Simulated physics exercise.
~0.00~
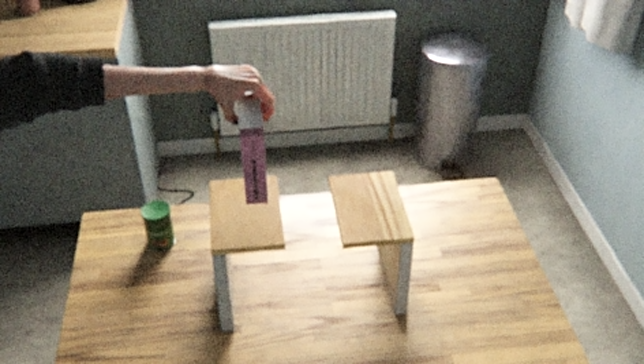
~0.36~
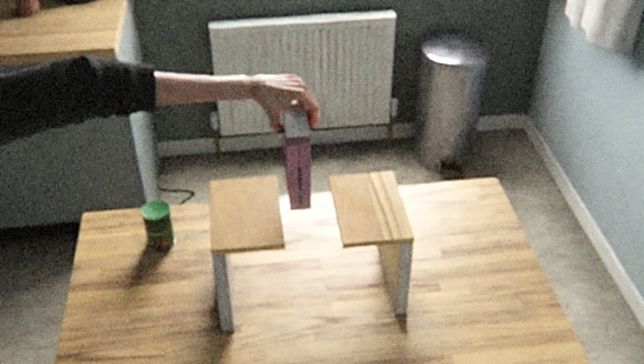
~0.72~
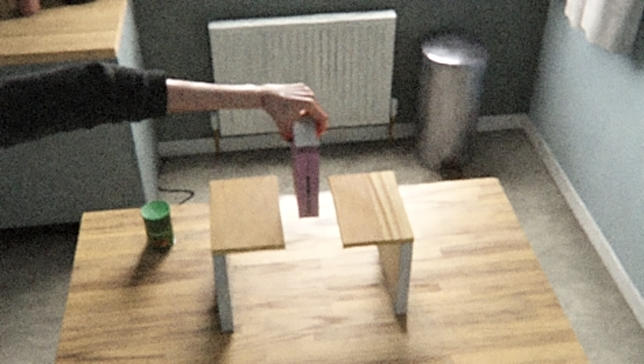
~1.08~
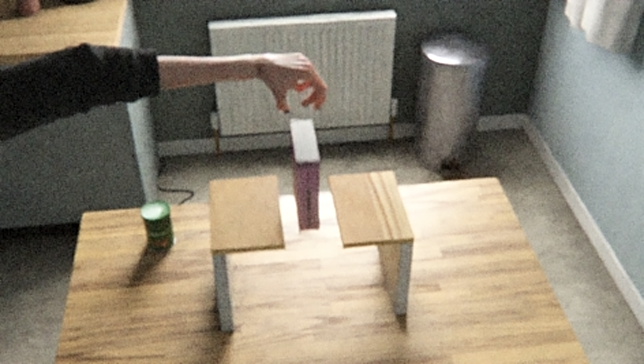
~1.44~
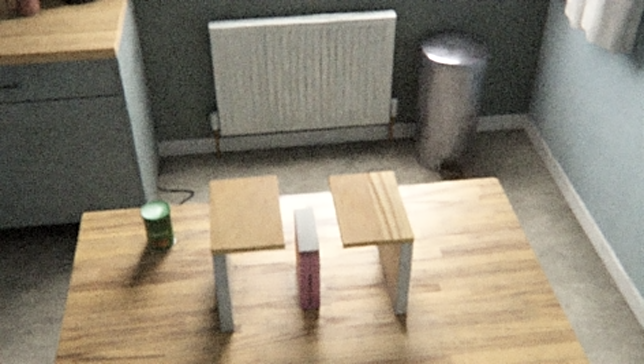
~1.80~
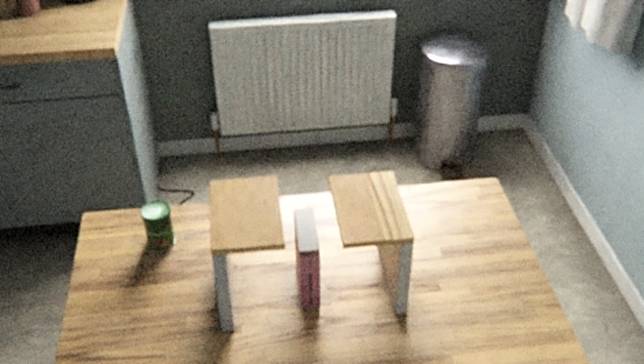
A hand held a pink book upright over a wooden table, moved it right above the gap between two small wooden ledges, and let go, and the book dropped through and ended standing on the table between them, beside neither ledge's top.
